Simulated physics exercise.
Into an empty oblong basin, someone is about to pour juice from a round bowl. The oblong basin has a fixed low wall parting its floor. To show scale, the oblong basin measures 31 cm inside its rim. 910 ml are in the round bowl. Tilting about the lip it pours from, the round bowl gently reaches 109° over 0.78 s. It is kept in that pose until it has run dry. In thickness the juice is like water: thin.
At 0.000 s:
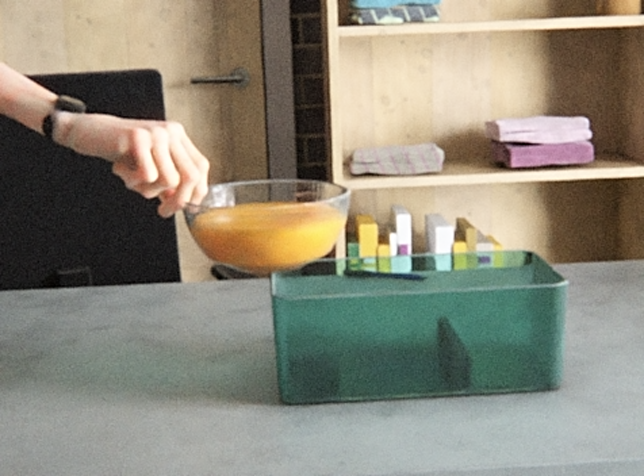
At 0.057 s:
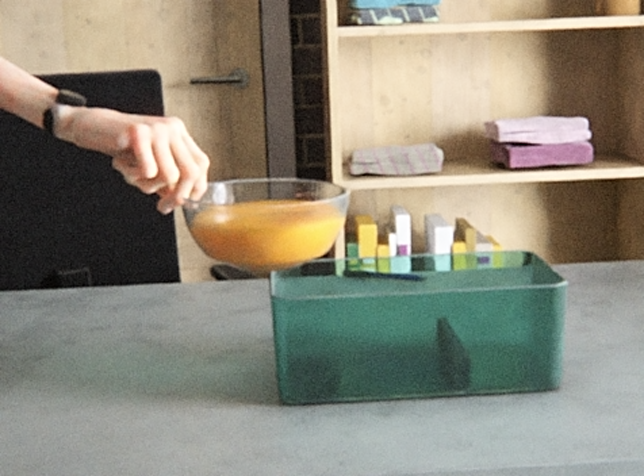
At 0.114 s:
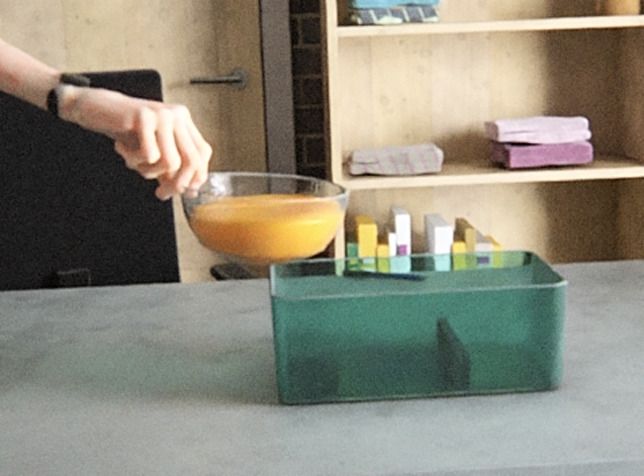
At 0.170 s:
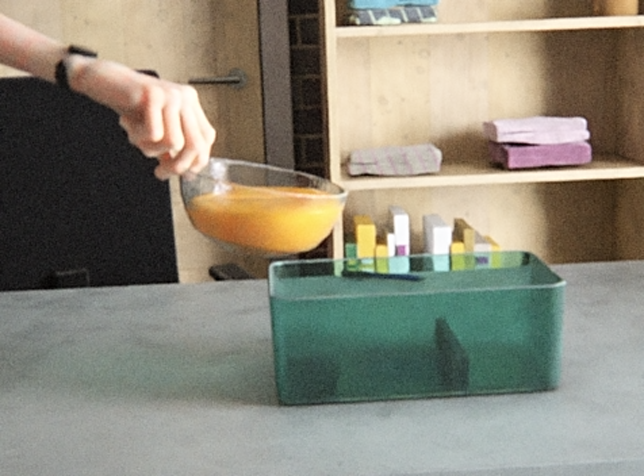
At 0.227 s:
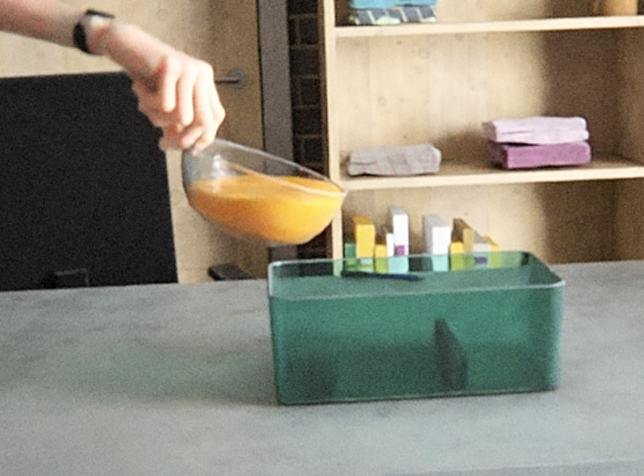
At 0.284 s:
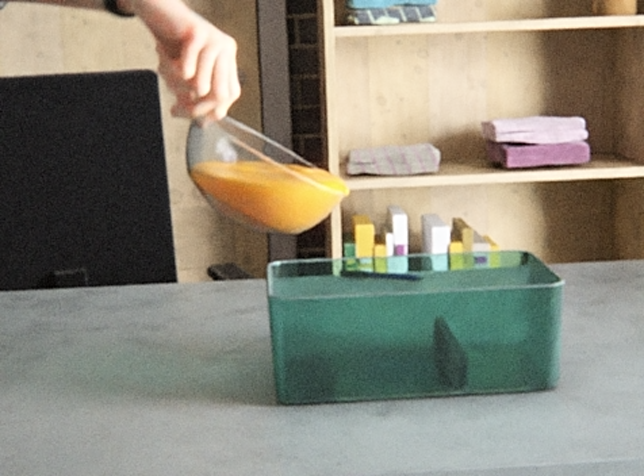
A glass bowl of orange juice, held by a hand at its left rim, hung almost level beside a green basin, then tilted steadily to the right as the hand rose, bringing juice to its lip.
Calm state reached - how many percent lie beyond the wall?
46 percent, roughly.
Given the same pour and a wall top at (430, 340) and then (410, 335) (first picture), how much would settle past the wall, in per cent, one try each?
60 % and 70 %.
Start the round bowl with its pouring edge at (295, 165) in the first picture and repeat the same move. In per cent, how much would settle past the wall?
Result then: Approx. 15 %.
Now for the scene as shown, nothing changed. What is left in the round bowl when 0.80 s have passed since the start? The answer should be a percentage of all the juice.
Around 0 in a hundred is still there.
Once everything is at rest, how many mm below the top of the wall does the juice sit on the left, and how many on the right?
I'd say some 24 mm on the left and some 12 mm on the right.
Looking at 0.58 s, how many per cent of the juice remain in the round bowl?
About 24 per cent.
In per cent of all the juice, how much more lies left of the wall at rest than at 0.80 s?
About 18 percent.
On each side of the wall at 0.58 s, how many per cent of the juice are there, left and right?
Roughly 20 sits left and 1 sits right.
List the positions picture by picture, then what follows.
In the first picture, it leans 0°; its right rim is at (348, 192); the juice meets the walls at (190, 218) and (343, 212); the oblong basin's rim runs from (272, 281) to (550, 267); the wall's top is at (453, 337).
In the second picture, it leans 1°; its right rim is at (347, 192); the juice meets the walls at (189, 217) and (342, 210).
In the third picture, it leans 6°; its right rim is at (347, 192); the juice meets the walls at (188, 211) and (342, 205).
In the fourth picture, it leans 12°; its right rim is at (345, 193); the juice meets the walls at (187, 200) and (341, 198).
In the fifth picture, it leans 21°; its right rim is at (344, 193); the juice meets the walls at (187, 185) and (341, 188).
In the sixth picture, it leans 32°; its right rim is at (343, 193); the juice meets the walls at (190, 166) and (336, 181); 2 per cent is over the edge.
Then, 0.58 s in, the tilt is 93° and 24 per cent is still to pour, 19 is left of the wall and 1 right of it.
Then, 0.80 s in, the tilt is 109° and 0 per cent is still to pour, 30 is left of the wall and 56 right of it.
Then, 1.03 s in, the tilt is 109° and 0 per cent is still to pour, 42 is left of the wall and 45 right of it.
Then, 1.28 s in, the tilt is 109° and 0 per cent is still to pour, 47 is left of the wall and 46 right of it.
Finally, 48 per cent lies left of the wall, 46 right of it and 6 outside.
